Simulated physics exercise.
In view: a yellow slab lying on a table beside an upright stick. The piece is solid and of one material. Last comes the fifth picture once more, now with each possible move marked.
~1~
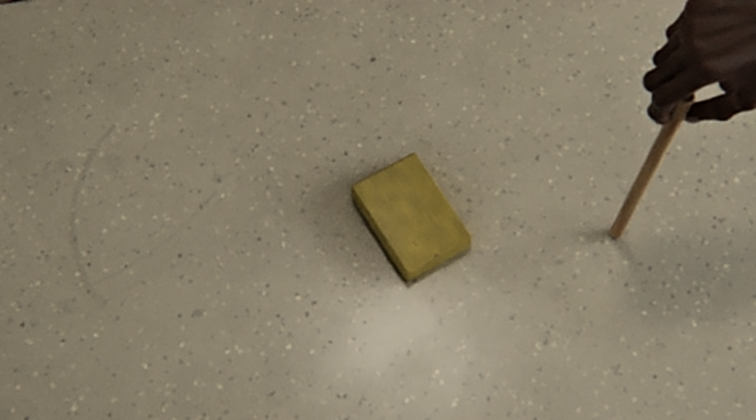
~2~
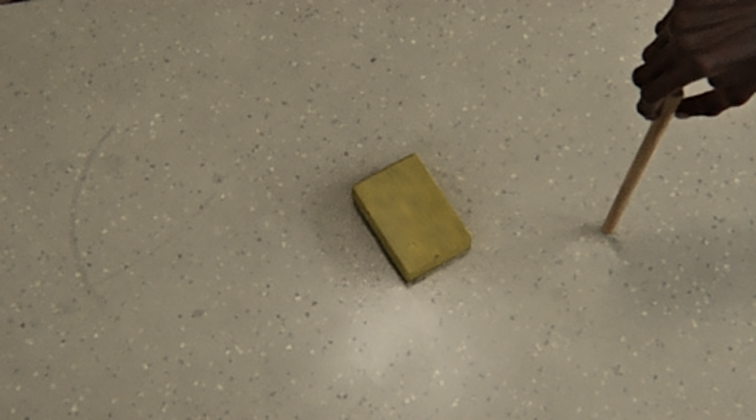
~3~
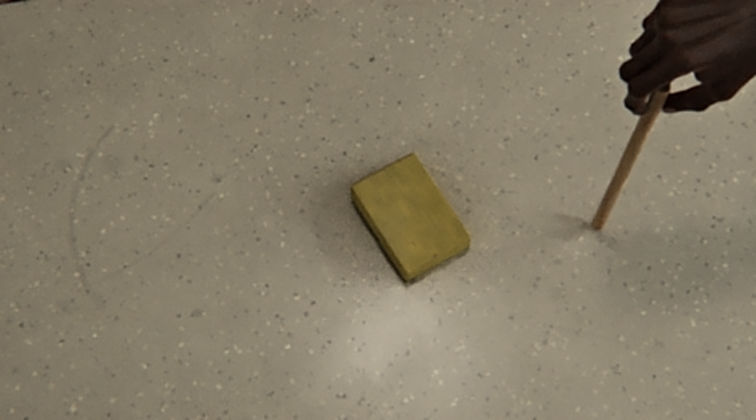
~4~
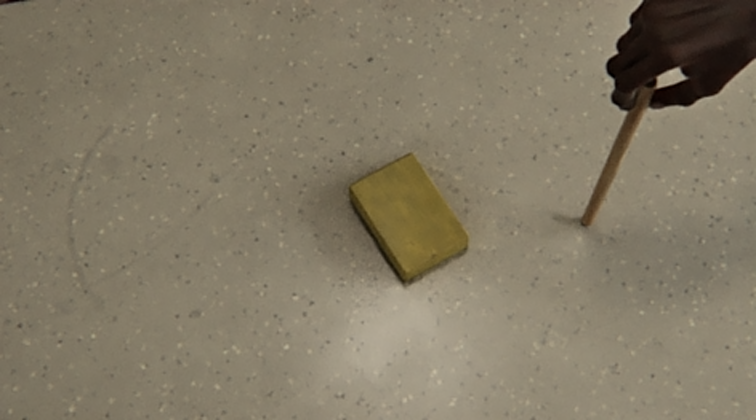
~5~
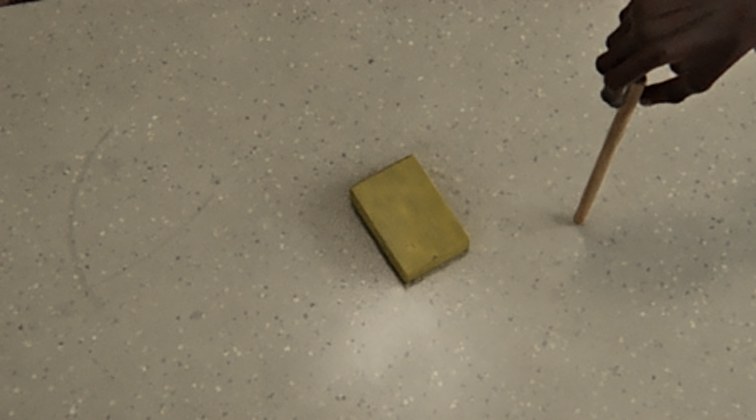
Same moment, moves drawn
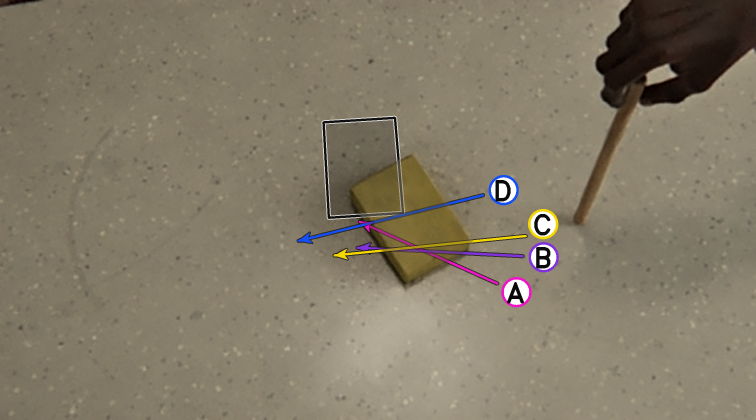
The clip opens on a yellow slab lying on a pale speckled surface, with a hand at the upper right holding a thin wooden stick upright, slightly tilted. The hand moves the stick a short way left toward the slab, leaving a gap between them, while the slab stays practically still.
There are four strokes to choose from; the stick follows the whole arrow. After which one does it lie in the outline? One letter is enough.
Take A.
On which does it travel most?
Stroke D.
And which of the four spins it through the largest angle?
That is C.
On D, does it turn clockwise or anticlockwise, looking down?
Anticlockwise.
On the marked copy, A from (497, 284) to (360, 222); B from (523, 256) to (357, 248); C from (526, 236) to (334, 255); D from (483, 195) to (299, 241).
Following A. Soon after the start, foot of the stick (446, 261), piece (404, 207).
Later, foot of the stick (396, 239), piece (375, 176).
In the end, foot of the stick (360, 223), piece (362, 157); it fills the outline.
As for the rest, B leaves the piece out of the outline, at (370, 178); C leaves the piece out of the outline, at (328, 201); D leaves the piece out of the outline, at (321, 276).
